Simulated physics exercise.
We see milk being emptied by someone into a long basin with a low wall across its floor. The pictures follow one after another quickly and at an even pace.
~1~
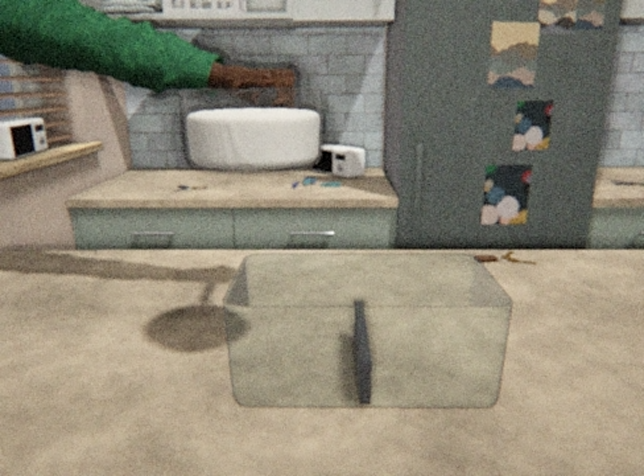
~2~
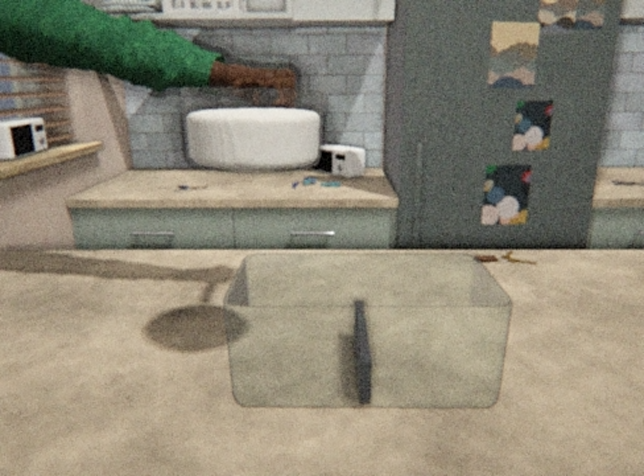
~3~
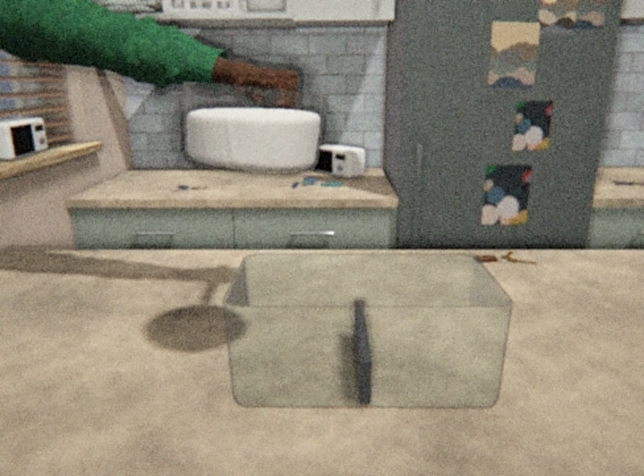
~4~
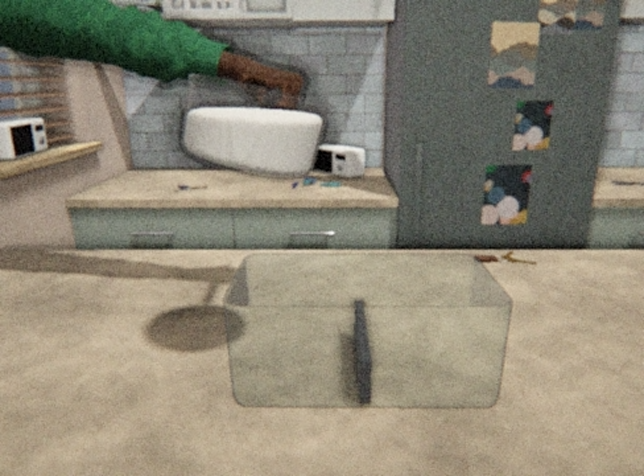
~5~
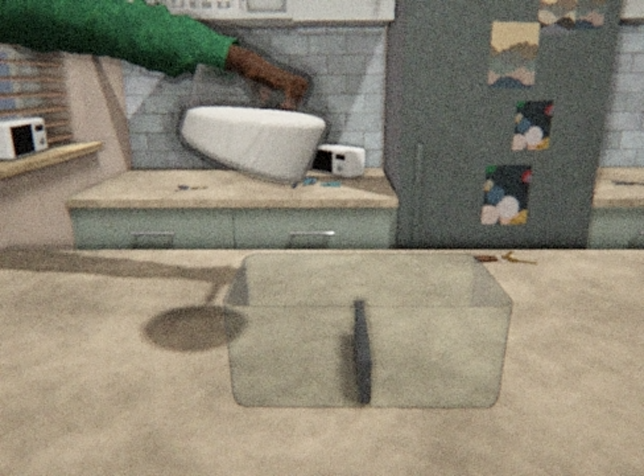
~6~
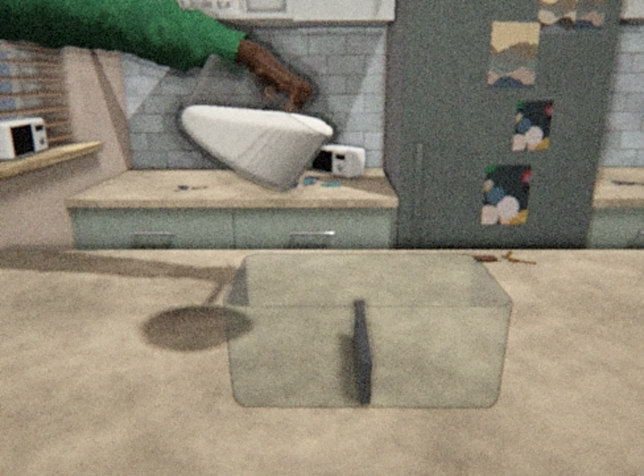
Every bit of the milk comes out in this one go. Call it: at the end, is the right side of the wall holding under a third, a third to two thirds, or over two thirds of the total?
The right side holds a third to two thirds of the total.
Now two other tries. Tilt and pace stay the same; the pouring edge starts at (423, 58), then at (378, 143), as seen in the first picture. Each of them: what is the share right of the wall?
Roughly 65 percent on the first try and 90 percent on the second.
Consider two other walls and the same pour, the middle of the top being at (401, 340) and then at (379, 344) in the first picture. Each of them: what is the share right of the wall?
About 10 % and 35 %.
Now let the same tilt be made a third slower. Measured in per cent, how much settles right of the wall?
I'd say roughly 65 in every hundred ends up there.
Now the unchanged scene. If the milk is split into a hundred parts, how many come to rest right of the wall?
Something like 50 per cent, roughly.
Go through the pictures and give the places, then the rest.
In the first frame, tilt 0°; pouring edge (322, 92); surface from (190, 114) to (319, 114); the long basin's rim runs from (236, 278) to (492, 279); the wall's top is at (362, 329).
In the second frame, tilt 2°; pouring edge (322, 94); surface from (190, 114) to (319, 114).
In the third frame, tilt 6°; pouring edge (325, 99); surface from (191, 113) to (320, 115).
In the fourth frame, tilt 14°; pouring edge (327, 109); surface from (191, 112) to (322, 117).
In the fifth frame, tilt 23°; pouring edge (329, 122); surface from (190, 111) to (326, 121).
In the sixth frame, tilt 35°; pouring edge (328, 137); surface from (189, 108) to (319, 124); 1 per cent is over the edge.
A moment on, the tilt is 99° and 27 per cent is still to pour, 2 is left of the wall and 15 right of it.
Next, the tilt is 105° and 7 per cent is still to pour, 29 is left of the wall and 56 right of it.
Then the tilt is 105° and 1 per cent is still to pour, 43 is left of the wall and 51 right of it.
Later the tilt is 105° and 0 per cent is still to pour, 46 is left of the wall and 52 right of it.
At rest 46 per cent lies left of the wall, 52 right of it and 2 outside.
